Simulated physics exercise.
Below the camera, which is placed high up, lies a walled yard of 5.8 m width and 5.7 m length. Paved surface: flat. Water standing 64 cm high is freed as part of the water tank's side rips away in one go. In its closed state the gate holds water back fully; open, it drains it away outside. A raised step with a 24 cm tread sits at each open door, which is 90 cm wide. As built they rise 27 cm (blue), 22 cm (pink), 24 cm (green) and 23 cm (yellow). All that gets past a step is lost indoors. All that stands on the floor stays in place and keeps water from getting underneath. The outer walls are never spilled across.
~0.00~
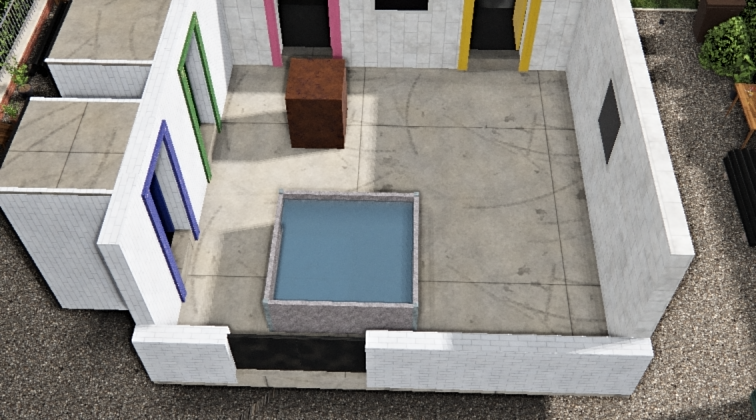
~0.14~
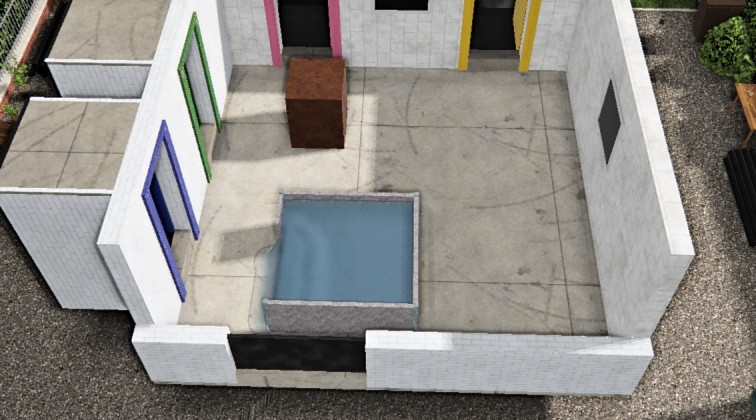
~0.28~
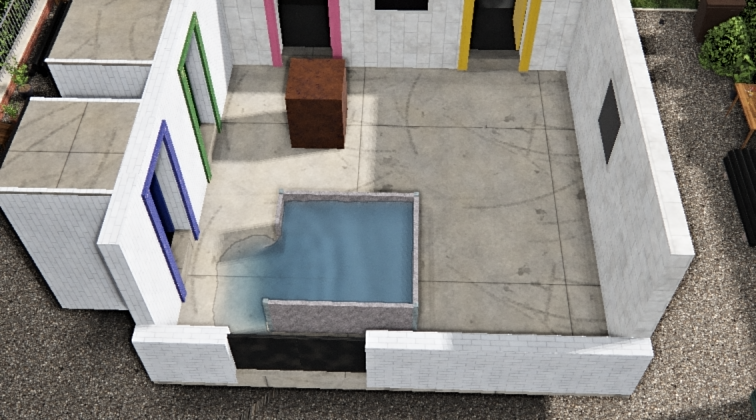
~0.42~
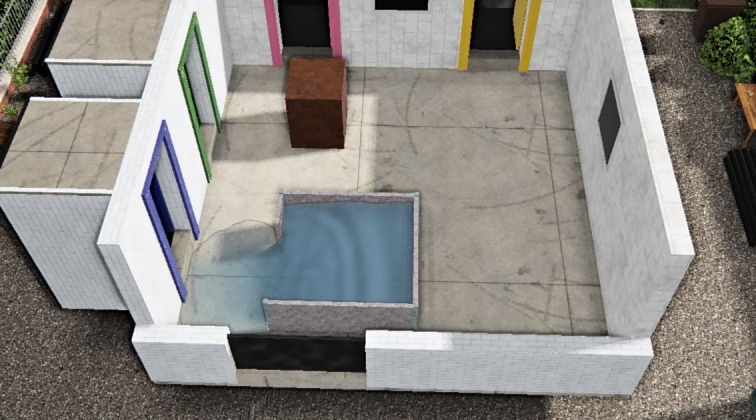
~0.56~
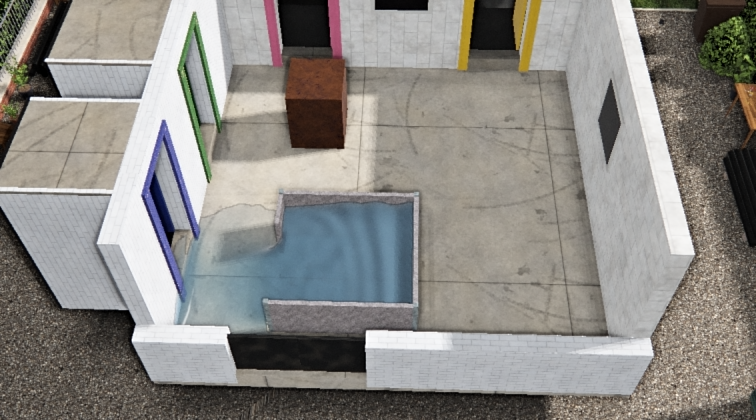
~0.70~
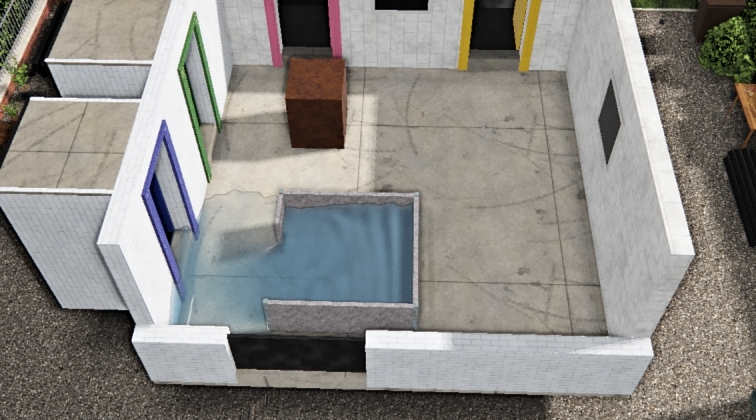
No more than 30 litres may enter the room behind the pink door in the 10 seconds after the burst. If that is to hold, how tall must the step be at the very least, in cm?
Close to 14.5 cm is just enough.
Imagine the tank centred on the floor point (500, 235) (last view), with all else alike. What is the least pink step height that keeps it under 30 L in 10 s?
Some 10.0 cm.
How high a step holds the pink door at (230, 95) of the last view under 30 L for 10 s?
11.5 cm.
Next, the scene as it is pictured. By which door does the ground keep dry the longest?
Last: Yellow.
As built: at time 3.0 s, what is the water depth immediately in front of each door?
In cm: Blue 25, pink 16, green 7, yellow 0.
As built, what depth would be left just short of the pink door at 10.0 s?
It stands about 7.0 centimetres deep.
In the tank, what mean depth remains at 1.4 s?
38 cm, roughly.
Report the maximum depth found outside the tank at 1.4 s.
About 55 cm at most.
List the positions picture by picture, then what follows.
In the first picture, still water, 64 cm deep, in the water tank at (345, 249); the pink door at (304, 20) is dry.
In the second picture, water pours out at (278, 280) and has run 0.3 m, to (254, 318); about 9 cm deep outside, 64 cm at the back.
In the third picture, the gap is at (278, 282), the front 0.8 m out at (222, 277); the back of the water tank holds 64 cm.
In the fourth picture, the gap is at (278, 283), the front 1.3 m out at (186, 287); the back of the water tank holds 63 cm.
In the fifth picture, the front is at (173, 279), 1.4 m from the gap at (278, 283); 2.9 m2 of floor is wet, 57 cm left at the back.
In the sixth picture, the front is at (204, 206), 1.6 m from the gap at (278, 283); 3.2 m2 of floor is wet, 54 cm left at the back; 3.4 m in a straight line remain to the pink door at (304, 20).
After 1.4 s water covers 15 % of the floor, deepest (55 cm) near (171, 356); it has not reached the pink door.
After 3.0 s water covers 45 % of the floor, deepest (27 cm) near (171, 356); 16 cm at the pink door, 0 litres in over its 22 cm step.
After 10.0 s water covers 100 % of the floor, deepest (10 cm) near (440, 79); 7 cm at the pink door, 2 litres in over its 22 cm step.
At the pink door as built, the water arrived by 2.6 s and peaked near 20 cm at 3.4 s.
Run again over the same 10 s with other heights there, 42 litres in over 13 cm, 14 litres over 17.5 cm. The limit of 30 litres is kept from about 14.5 cm up.
